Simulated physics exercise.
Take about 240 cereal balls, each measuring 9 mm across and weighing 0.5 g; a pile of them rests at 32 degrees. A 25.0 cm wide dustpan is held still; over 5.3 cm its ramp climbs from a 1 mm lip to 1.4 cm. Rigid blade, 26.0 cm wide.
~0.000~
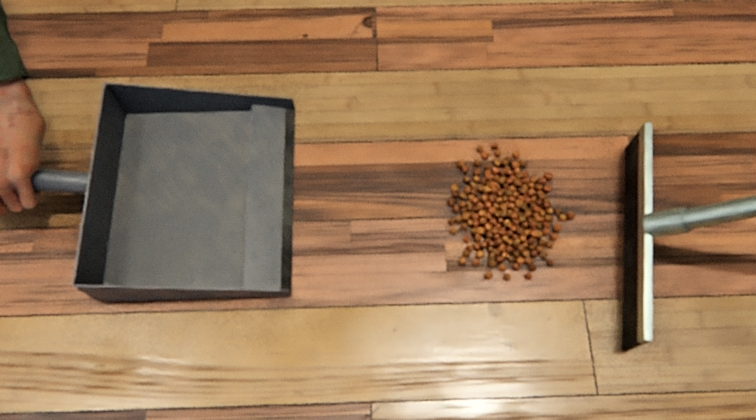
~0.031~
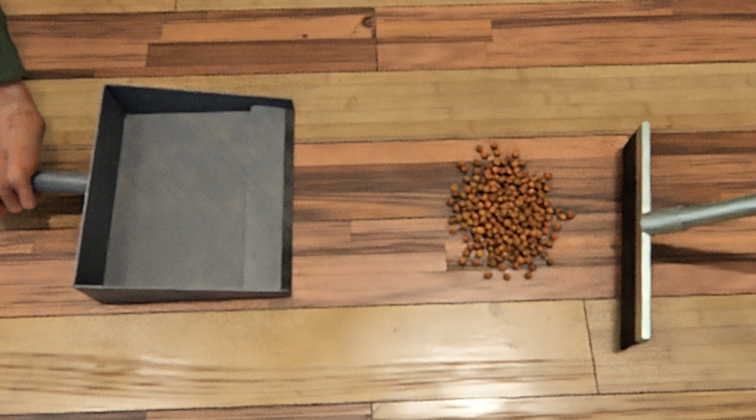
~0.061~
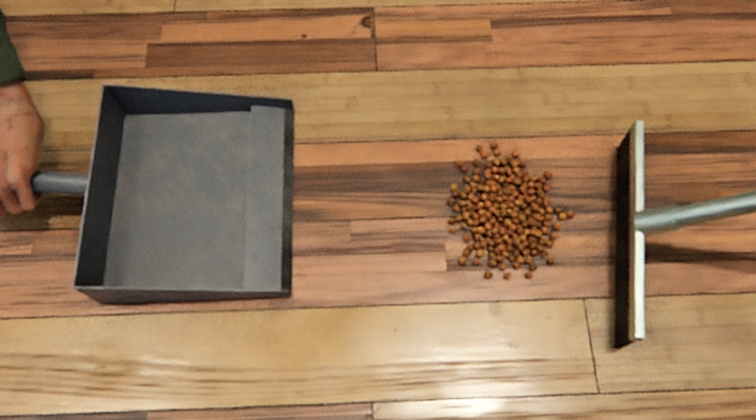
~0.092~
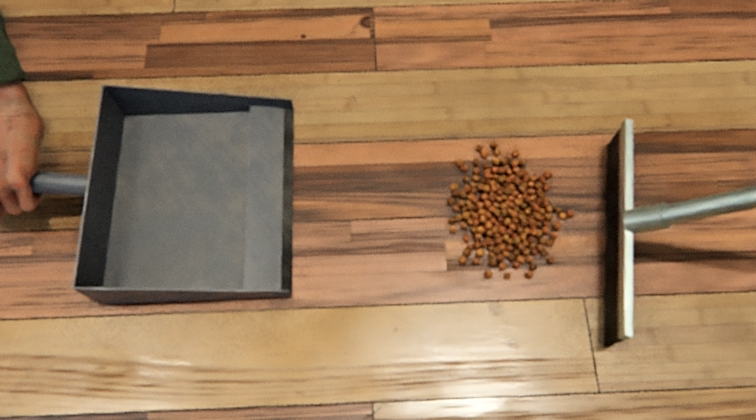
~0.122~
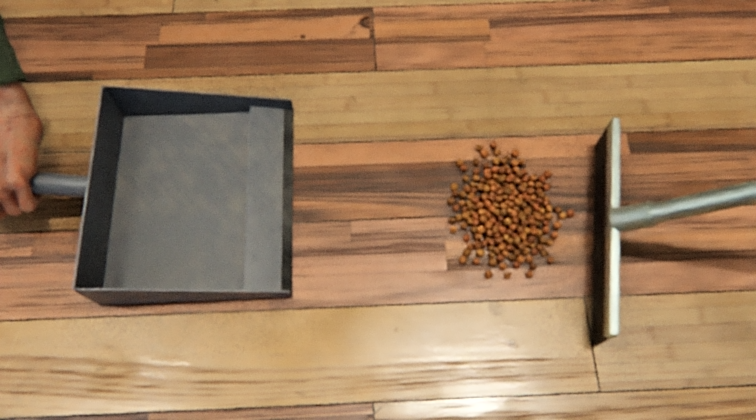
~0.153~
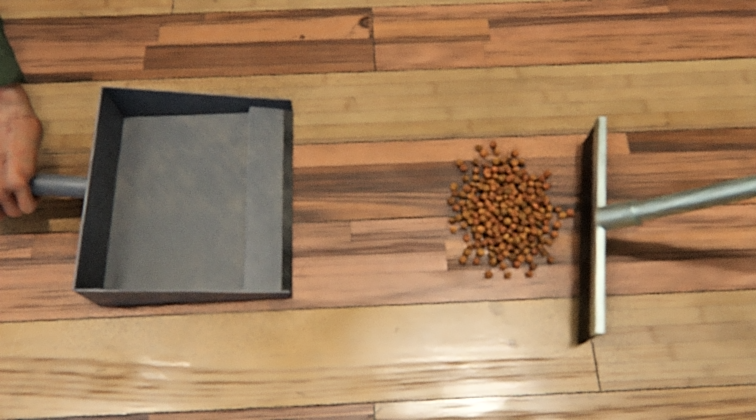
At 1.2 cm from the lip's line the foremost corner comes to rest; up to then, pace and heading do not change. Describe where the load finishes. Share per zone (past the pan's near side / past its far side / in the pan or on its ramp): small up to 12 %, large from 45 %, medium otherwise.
Near side - small; far side - small; pan - medium.
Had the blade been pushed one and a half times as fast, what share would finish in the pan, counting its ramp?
It would be around 30 per cent.
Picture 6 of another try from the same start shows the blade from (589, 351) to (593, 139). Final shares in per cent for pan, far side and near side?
The pan gets 5, the far side 0 and the near side 15.
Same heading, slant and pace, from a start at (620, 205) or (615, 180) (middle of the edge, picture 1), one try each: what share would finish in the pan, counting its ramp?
40 and 35 per cent, roughly.
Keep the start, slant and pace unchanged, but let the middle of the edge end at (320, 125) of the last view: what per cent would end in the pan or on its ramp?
Roughly 25 percent.
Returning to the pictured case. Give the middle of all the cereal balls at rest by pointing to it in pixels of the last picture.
When it all comes to rest, the middle is near (300, 194).
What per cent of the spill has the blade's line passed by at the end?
Some 5 per cent.
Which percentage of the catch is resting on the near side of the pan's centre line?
Estimate: Close to 70 %.
Then, at 0.46 s, middle of the blade 20 cm from the lip; 0 % over the lip, far side 0 %, near side 0 %.
After 0.66 s, middle of the blade 10 cm from the lip; 0 % over the lip, far side 0 %, near side 0 %.
After 0.98 s, middle of the blade 4 cm from the lip; 25 % over the lip, far side 0 %, near side 0 %.
At rest (1.3 s), near side 0 %, far side 0 %, pan 25 %, in front of the lip or behind the blade 70 %.
